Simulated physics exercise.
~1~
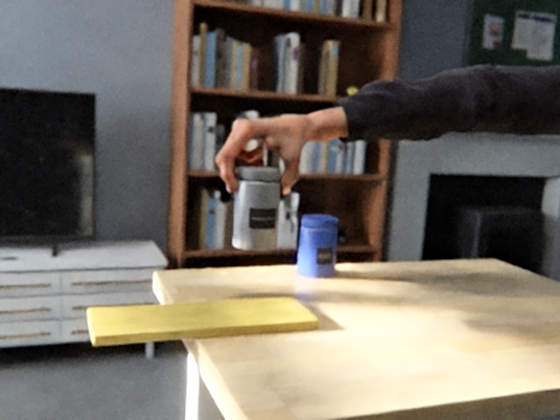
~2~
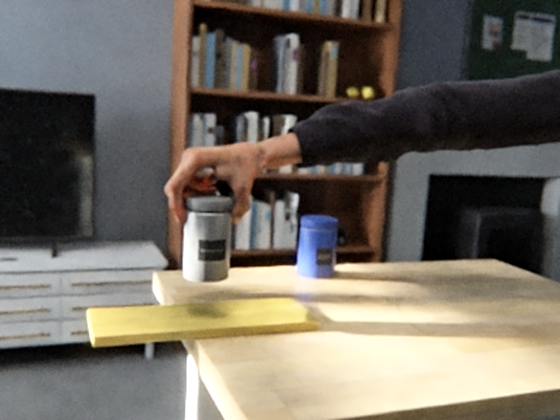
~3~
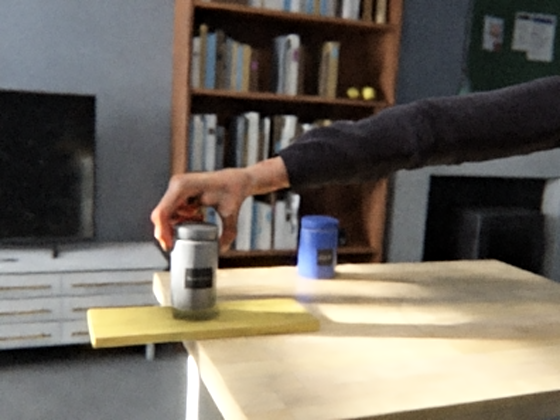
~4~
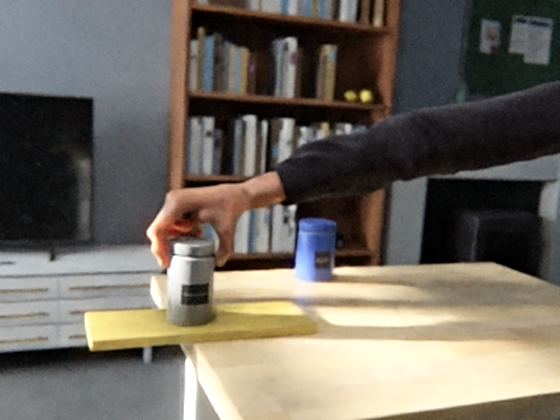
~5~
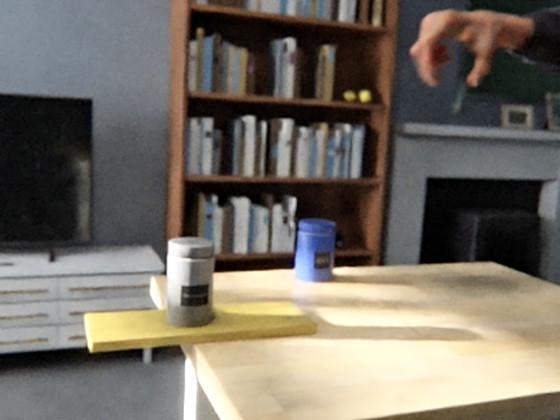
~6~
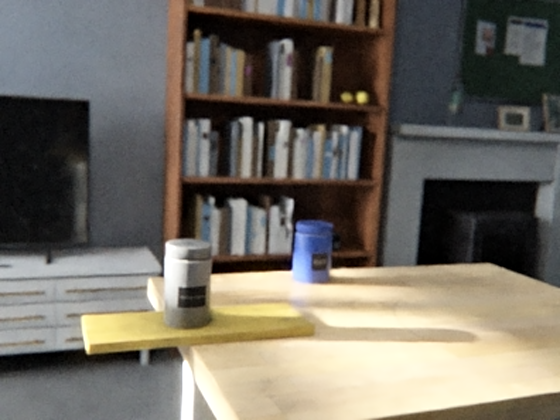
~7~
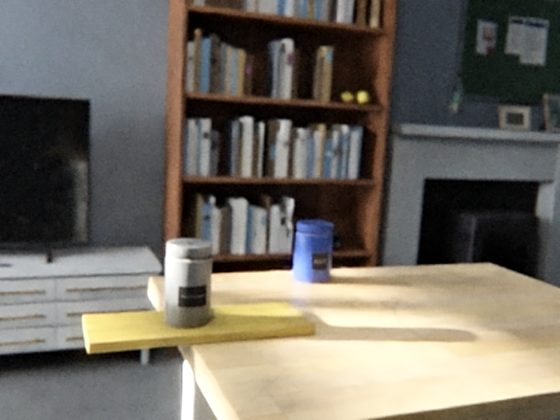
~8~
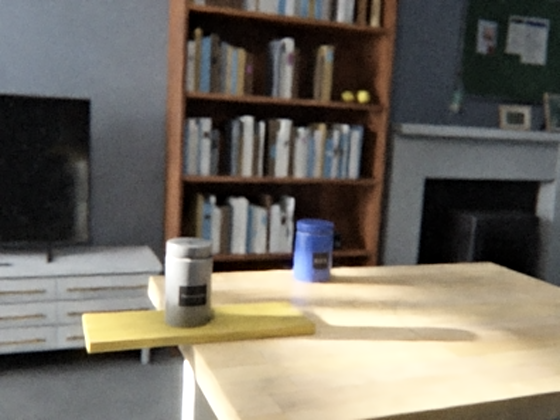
In a living room with a bookcase, a hand lowered a grey jar onto a yellow board jutting over the left edge of a wooden table, then let go and withdrew, and the jar stayed upright on the board, with a blue jar standing nearby.
